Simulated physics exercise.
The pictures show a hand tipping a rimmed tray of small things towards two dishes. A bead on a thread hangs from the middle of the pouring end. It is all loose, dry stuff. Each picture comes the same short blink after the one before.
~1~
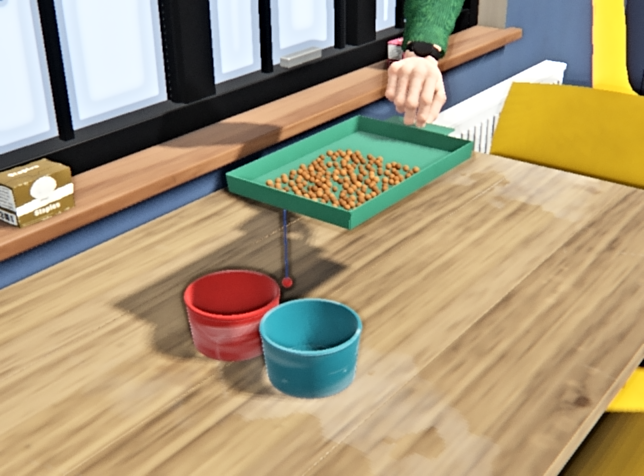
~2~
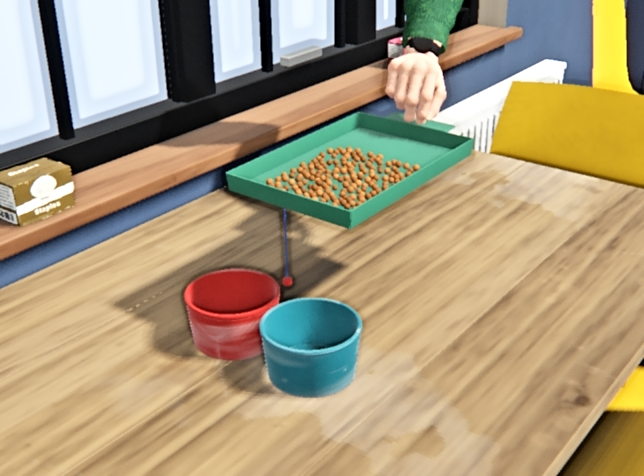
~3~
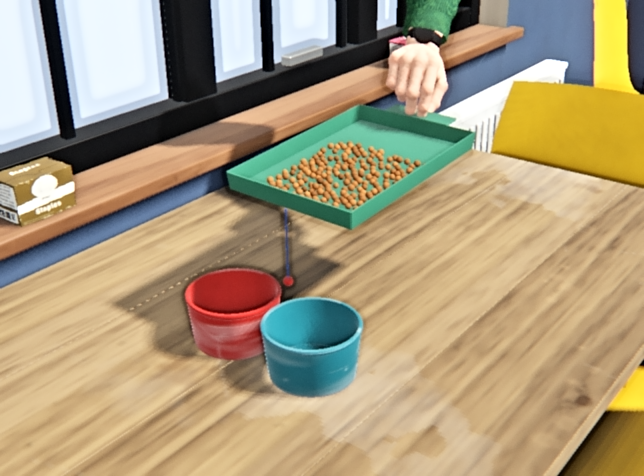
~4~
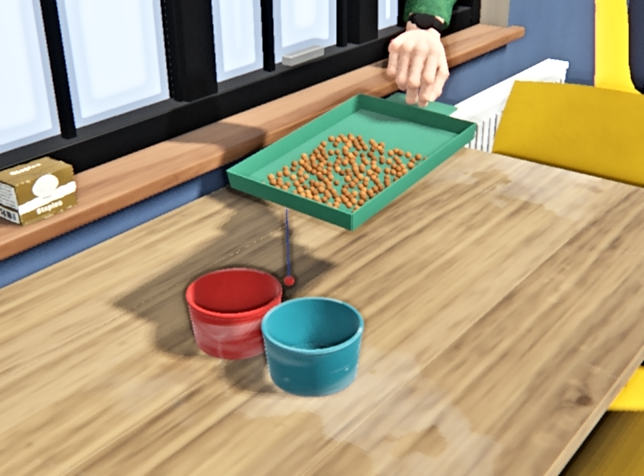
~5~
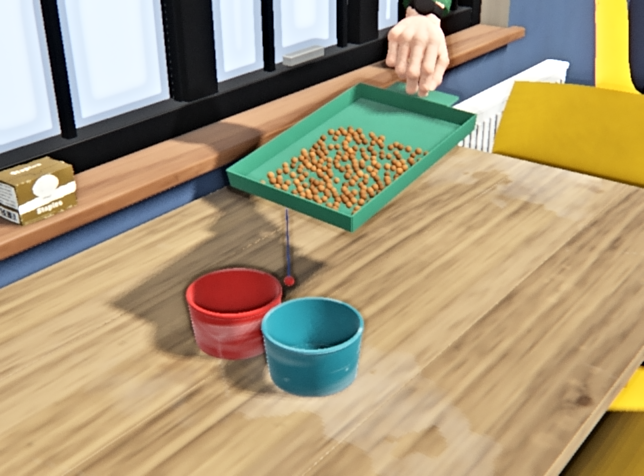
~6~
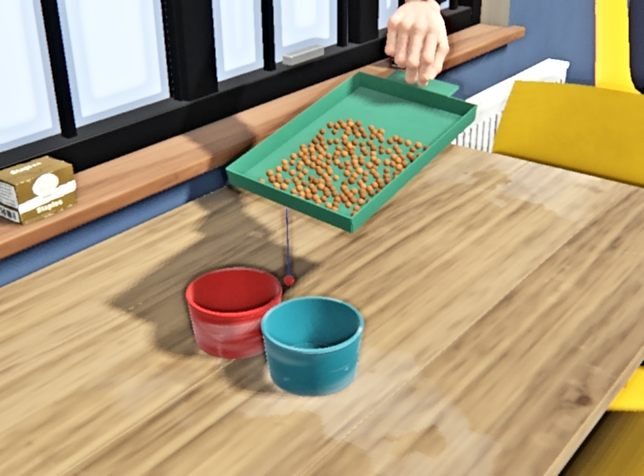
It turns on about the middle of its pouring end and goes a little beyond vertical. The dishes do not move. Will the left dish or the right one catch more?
The right-hand one ends fuller.
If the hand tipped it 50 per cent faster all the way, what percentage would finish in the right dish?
Some 90 per cent.
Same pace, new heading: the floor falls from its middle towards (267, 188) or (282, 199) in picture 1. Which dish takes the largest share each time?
At the first place left, at the second the dish on the left.
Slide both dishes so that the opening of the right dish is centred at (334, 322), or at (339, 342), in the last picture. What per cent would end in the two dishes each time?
Near 90 % and 90 %.
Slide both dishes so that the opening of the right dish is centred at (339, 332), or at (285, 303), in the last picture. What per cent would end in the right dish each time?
About 80 and 30 per cent.
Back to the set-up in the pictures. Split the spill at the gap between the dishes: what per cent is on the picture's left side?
Roughly 80 in a hundred.
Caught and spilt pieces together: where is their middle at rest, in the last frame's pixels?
Roughly at (313, 366).
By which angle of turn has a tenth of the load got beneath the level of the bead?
Near 105 degrees.
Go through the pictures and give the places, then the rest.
The first picture shows corners of the pouring end at (229, 174) and (350, 211), level; middle of the load at (340, 181), cereal balls; left dish at (201, 331); right dish at (280, 367); bead on its thread at (287, 282).
The second picture shows corners of the pouring end at (229, 173) and (350, 210), level; middle of the load at (340, 180).
The third picture shows corners of the pouring end at (229, 172) and (351, 211), tipped barely, lowest at the right corner; middle of the load at (341, 177).
The fourth picture shows corners of the pouring end at (230, 170) and (351, 213), tipped a little, lowest at the right corner; middle of the load at (342, 173).
The fifth picture shows corners of the pouring end at (229, 170) and (351, 215), tipped a little, lowest at the right corner; middle of the load at (342, 170).
The sixth picture shows corners of the pouring end at (228, 168) and (351, 217), tipped a little, lowest at the right corner; middle of the load at (341, 166); left dish at (203, 328); right dish at (281, 364).
Soon after the last picture, tray tipped steeply; all on the tray.
A little later, tray tipped right over; all on the tray.
Later still, tray tipped past a quarter turn; most in the right dish; a stray few in the left dish; a small part outside both.
At rest, tray tipped past a quarter turn; most in the right dish; a stray few in the left dish; a small part outside both.
